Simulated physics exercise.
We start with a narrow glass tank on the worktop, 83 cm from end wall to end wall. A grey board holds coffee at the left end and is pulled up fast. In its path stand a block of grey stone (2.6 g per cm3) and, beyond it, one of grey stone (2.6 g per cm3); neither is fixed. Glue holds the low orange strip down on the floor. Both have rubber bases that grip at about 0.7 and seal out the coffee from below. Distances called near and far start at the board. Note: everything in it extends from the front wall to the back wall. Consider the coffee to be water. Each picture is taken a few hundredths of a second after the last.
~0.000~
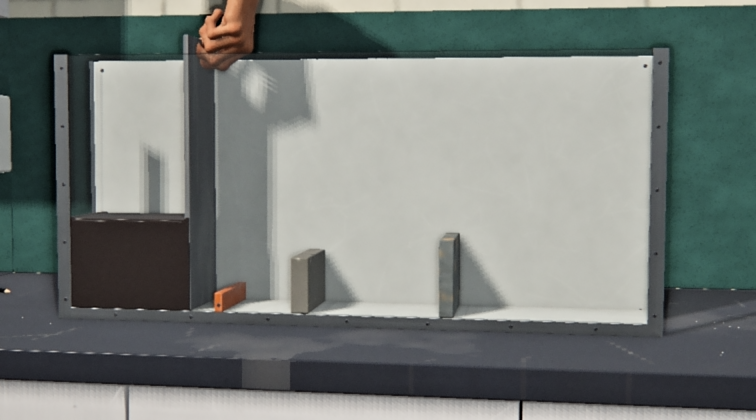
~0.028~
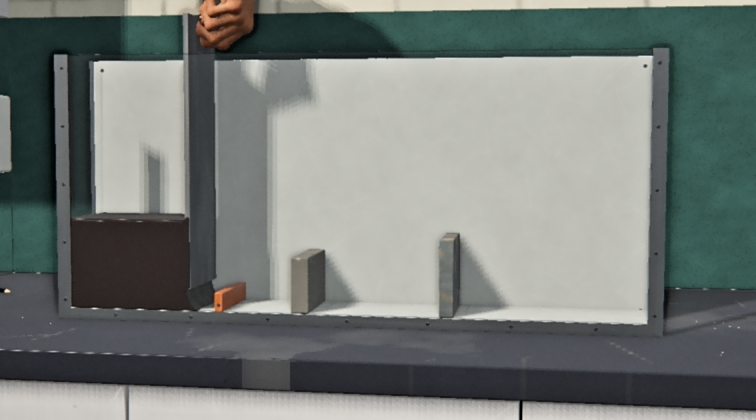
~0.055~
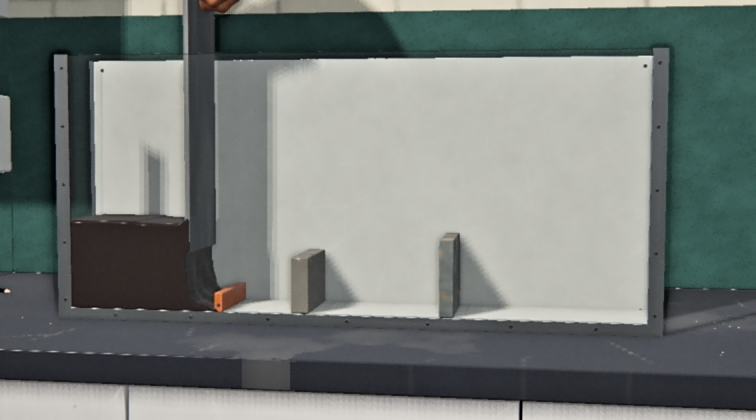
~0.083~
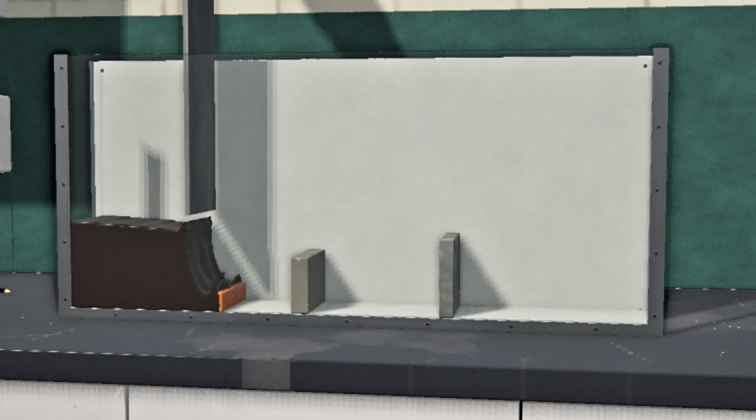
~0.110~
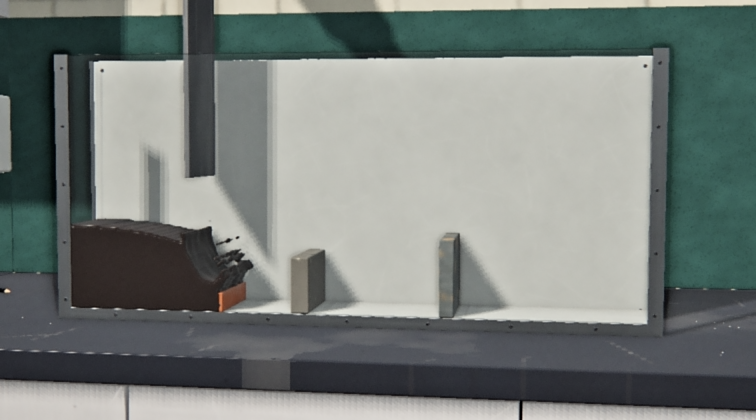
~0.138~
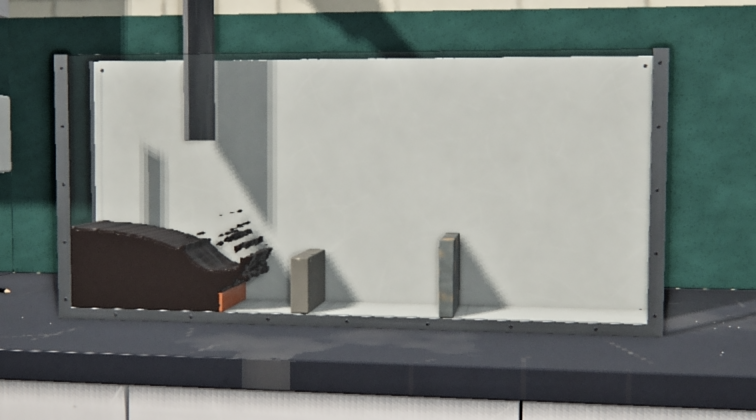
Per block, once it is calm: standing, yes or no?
Near block - no, far block - yes.
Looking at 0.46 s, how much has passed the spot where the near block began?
Estimate: Close to 16 per cent.
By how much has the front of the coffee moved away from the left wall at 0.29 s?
About 46 cm.
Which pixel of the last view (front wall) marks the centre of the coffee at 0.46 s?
Around (205, 291).
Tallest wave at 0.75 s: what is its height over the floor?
About 6.0 cm.
After 0.29 s the front has run 46 cm from the left wall, the near block leans 18° and the far block is upright.
After 0.46 s the near block lies flat and the far block is upright.
After 0.75 s the near block lies flat and the far block is upright.
In the end the near block lies flat and the far block is upright; 0 per cent of the coffee is past where the far block first stood.
